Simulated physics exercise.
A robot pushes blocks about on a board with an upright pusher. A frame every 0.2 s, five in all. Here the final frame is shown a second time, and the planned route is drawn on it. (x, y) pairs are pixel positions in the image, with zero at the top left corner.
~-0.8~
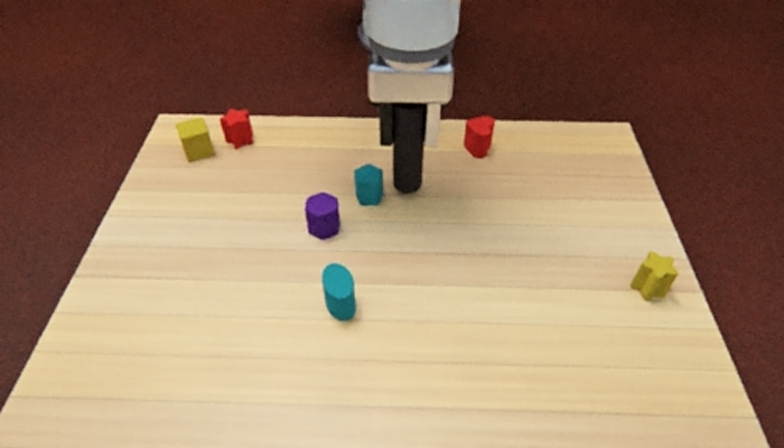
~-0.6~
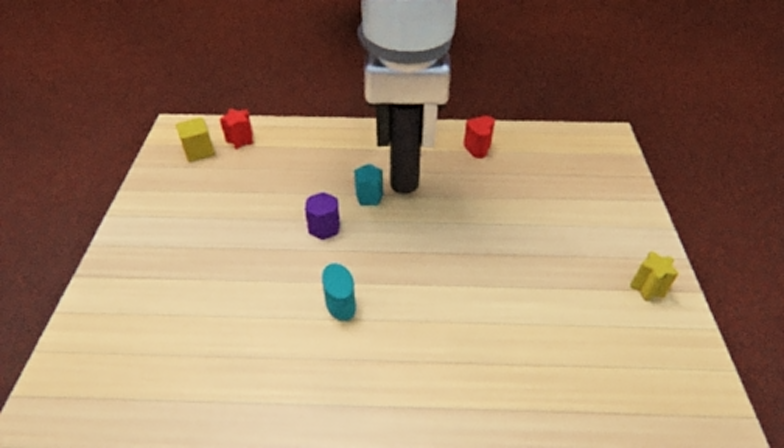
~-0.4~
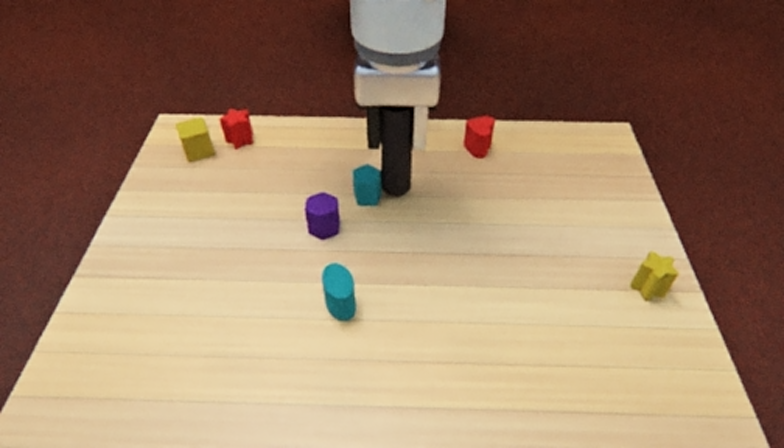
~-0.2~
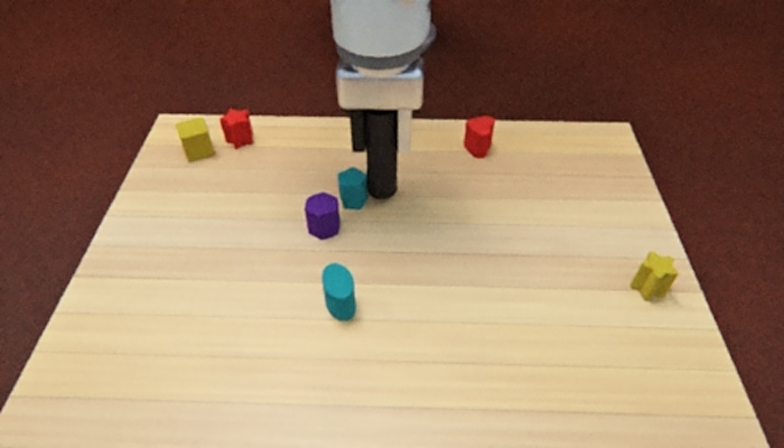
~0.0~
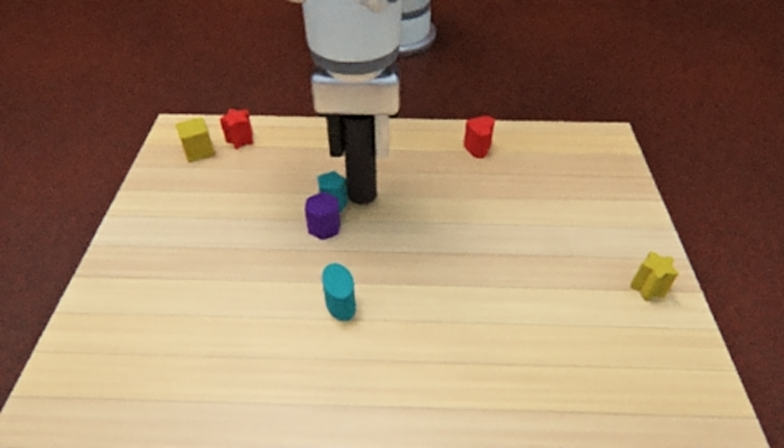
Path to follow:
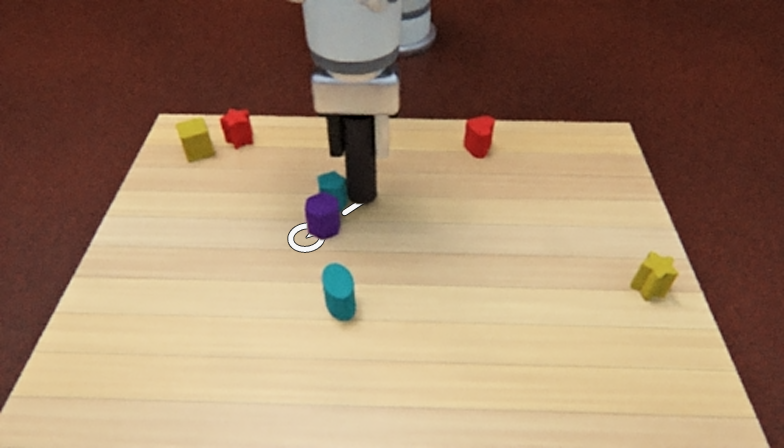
At the start, a black upright pusher stands just right of a small turquoise block on a wooden board, with purple, red, yellow and other turquoise blocks scattered around. The pusher moves left and slides the small turquoise block a short way left, until it sits right behind the purple block.
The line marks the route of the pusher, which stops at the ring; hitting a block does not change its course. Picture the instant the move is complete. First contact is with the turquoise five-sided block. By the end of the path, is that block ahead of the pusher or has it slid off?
I'd say the turquoise five-sided block has slipped off and sits beside or behind the pusher.
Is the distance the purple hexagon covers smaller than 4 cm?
Answer: No.
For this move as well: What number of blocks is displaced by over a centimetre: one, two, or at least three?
Going by the path, two of them shift by more than about 1 cm.
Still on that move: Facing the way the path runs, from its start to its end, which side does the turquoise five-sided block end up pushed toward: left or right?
With start-to-end as forward, it shifts right.
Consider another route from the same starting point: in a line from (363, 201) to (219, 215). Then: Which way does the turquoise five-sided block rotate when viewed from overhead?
Its rotation is counterclockwise.
The line goes from (363, 201) to (306, 237).
On the path given first. Halfway along, pusher at (334, 213); purple hexagon at (307, 213), turned 30° anticlockwise; turquoise five-sided block at (308, 185), turned 80° clockwise.
At the end, pusher at (305, 231); purple hexagon at (282, 235), turned 55° anticlockwise; turquoise five-sided block at (303, 187), turned 100° clockwise; turquoise oval block unmoved.
